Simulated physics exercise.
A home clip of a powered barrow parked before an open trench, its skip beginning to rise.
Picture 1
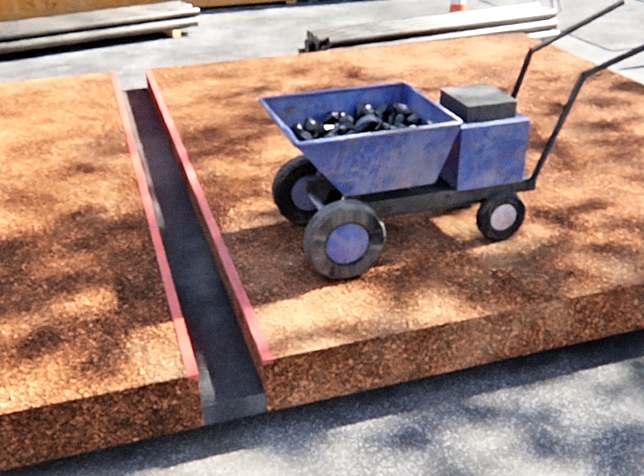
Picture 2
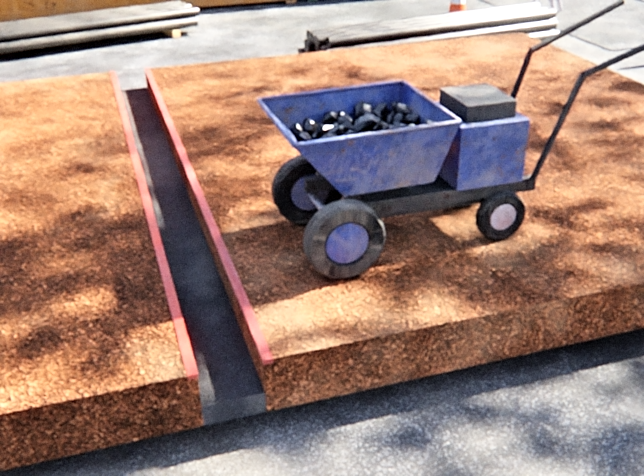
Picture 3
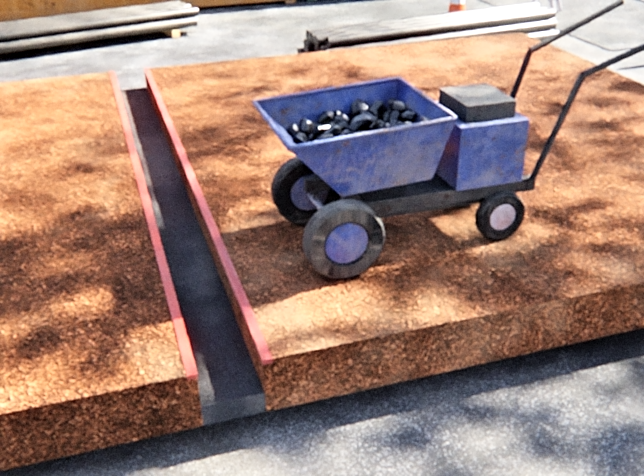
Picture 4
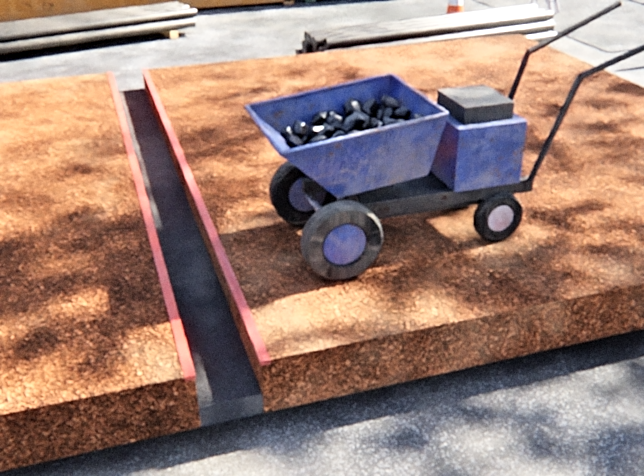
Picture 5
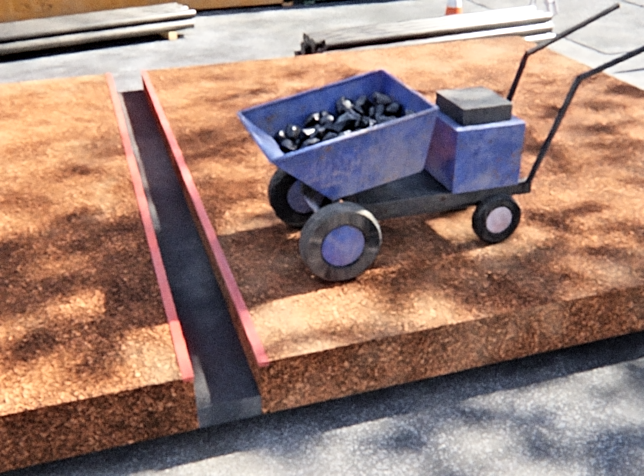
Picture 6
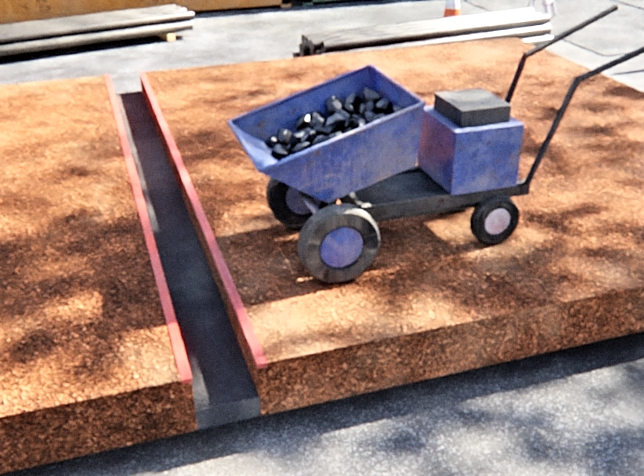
Blue skip of a parked barrow tilting gradually to the left, its black lumps still inside, beside a narrow red-edged trench.
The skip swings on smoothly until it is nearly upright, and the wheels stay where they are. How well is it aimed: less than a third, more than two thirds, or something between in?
The trench takes more than two thirds.
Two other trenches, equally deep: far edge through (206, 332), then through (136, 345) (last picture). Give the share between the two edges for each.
Near 40 % and 100 %.
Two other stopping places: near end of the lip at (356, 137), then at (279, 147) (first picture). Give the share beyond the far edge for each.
In turn 0 and 20 in a hundred.
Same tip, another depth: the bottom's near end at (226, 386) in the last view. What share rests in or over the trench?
About 50 per cent.
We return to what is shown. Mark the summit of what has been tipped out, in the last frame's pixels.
Close to (185, 269).
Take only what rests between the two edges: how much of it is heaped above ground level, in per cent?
It comes to 15 per cent or so.
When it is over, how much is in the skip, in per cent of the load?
Some 15 per cent.
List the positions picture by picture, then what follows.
Lip of the skip near (296, 145), level; top of the load near (374, 126), lumps of coal; first edge of the trench near (252, 320); far edge near (182, 334), the trench under half as wide as the skip, and about half as deep as wide, in the first frame.
Lip of the skip near (294, 146), level; top of the load near (373, 125), in the second frame.
Lip of the skip near (290, 148), tipped barely; top of the load near (369, 124), in the third frame.
Lip of the skip near (281, 154), tipped a little; top of the load near (371, 128), in the fourth frame.
Lip of the skip near (272, 161), tipped a little; top of the load near (363, 127), in the fifth frame.
Lip of the skip near (261, 171), tipped clearly; top of the load near (359, 120); first edge of the trench near (246, 324); far edge near (176, 338), in the sixth frame.
Shortly afterwards, skip tipped steeply; the whole lot in the skip.
Next, skip tipped right over; the bulk in the skip; near a quarter in or heaped over the trench; only a few beyond it.
Some moments later, skip tipped right over; near a quarter in the skip; the bulk in or heaped over the trench; only a few beyond it.
In the end, skip tipped right over; a little in the skip; the bulk in or heaped over the trench; only a few beyond it.
